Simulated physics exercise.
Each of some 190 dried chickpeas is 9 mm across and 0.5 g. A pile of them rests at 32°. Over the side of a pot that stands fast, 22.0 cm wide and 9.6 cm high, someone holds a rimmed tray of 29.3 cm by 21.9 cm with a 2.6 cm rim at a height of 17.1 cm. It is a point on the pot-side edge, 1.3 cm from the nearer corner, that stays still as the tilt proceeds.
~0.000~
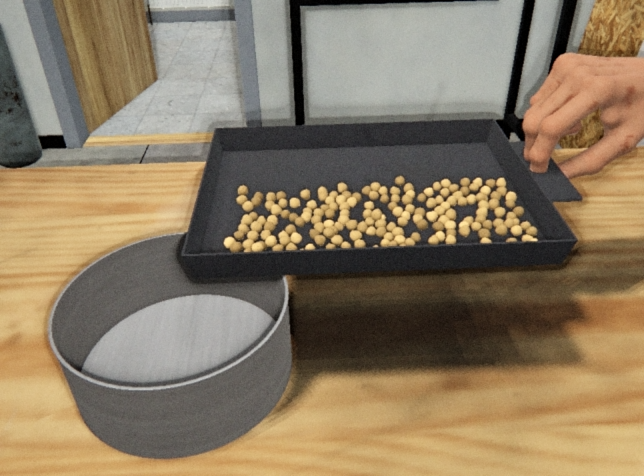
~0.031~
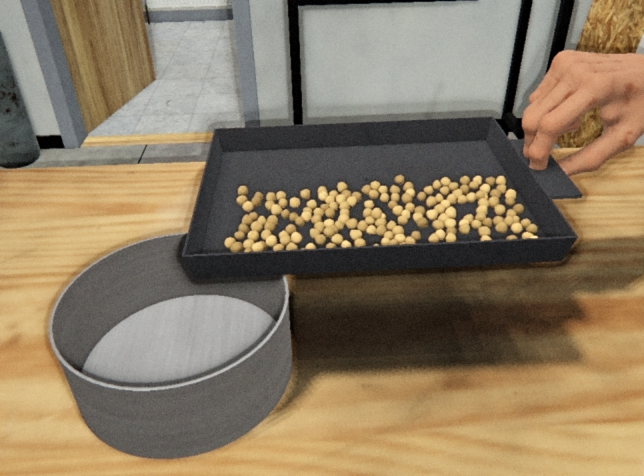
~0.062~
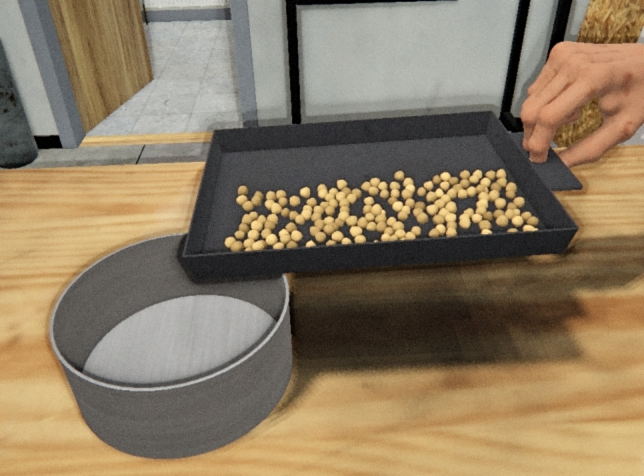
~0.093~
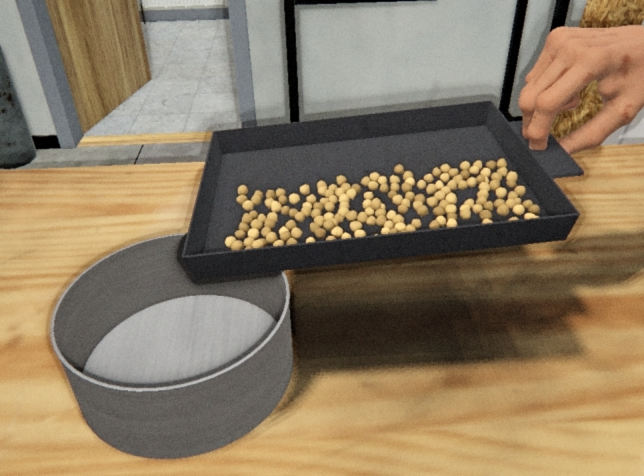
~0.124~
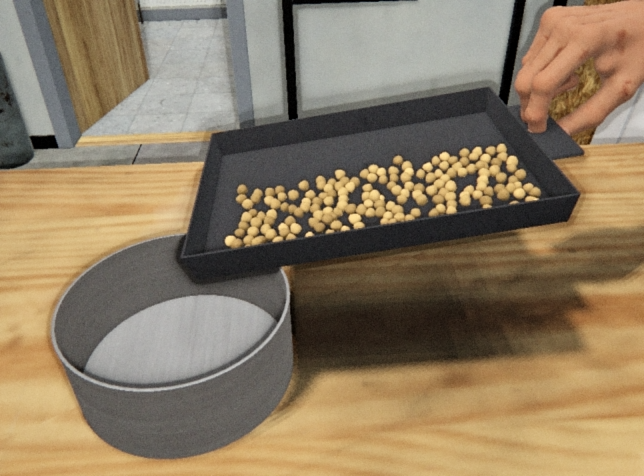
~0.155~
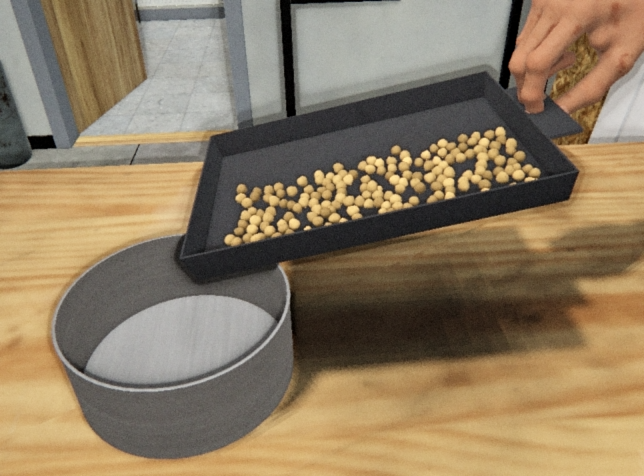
A dark rimmed tray with a scattering of dried chickpeas sits level at first, its left end over the rim of a round grey pot on a wooden table. A hand at the right then raises that end, slanting the tray down toward the pot, while the chickpeas stay spread inside.
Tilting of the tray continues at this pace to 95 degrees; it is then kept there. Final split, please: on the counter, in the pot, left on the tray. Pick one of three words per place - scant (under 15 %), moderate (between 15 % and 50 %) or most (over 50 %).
My call is counter: Moderate, pot: Most, tray: Scant.
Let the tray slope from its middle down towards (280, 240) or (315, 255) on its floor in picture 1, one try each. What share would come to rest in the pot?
That would be close to 55 per cent and then close to 25 per cent.
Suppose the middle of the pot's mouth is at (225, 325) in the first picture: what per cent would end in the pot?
Something like 40 per cent would settle in it.
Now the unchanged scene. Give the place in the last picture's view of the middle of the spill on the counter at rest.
The spill is centred close to (192, 261).
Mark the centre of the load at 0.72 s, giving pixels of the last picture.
Look near (209, 208) in the last picture.
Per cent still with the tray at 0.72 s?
Load share: Around 80%.
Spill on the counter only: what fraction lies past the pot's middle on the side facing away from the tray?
It comes to near 60 percent.
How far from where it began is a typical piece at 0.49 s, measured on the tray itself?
By then it sits near 7 cm from where it began.
Then, at 0.49 s, tilt 52 degrees; the tray holds 100 %, the pot 0 %.
After 0.72 s, tilt 80 degrees; the tray holds 80 %, the pot 5 %.
After 1.05 s, tilt 95 degrees; the tray holds 30 %, the pot 45 %.
By 2.0 s all is still; counter 30 %, pot 70 %, tray 0 %.
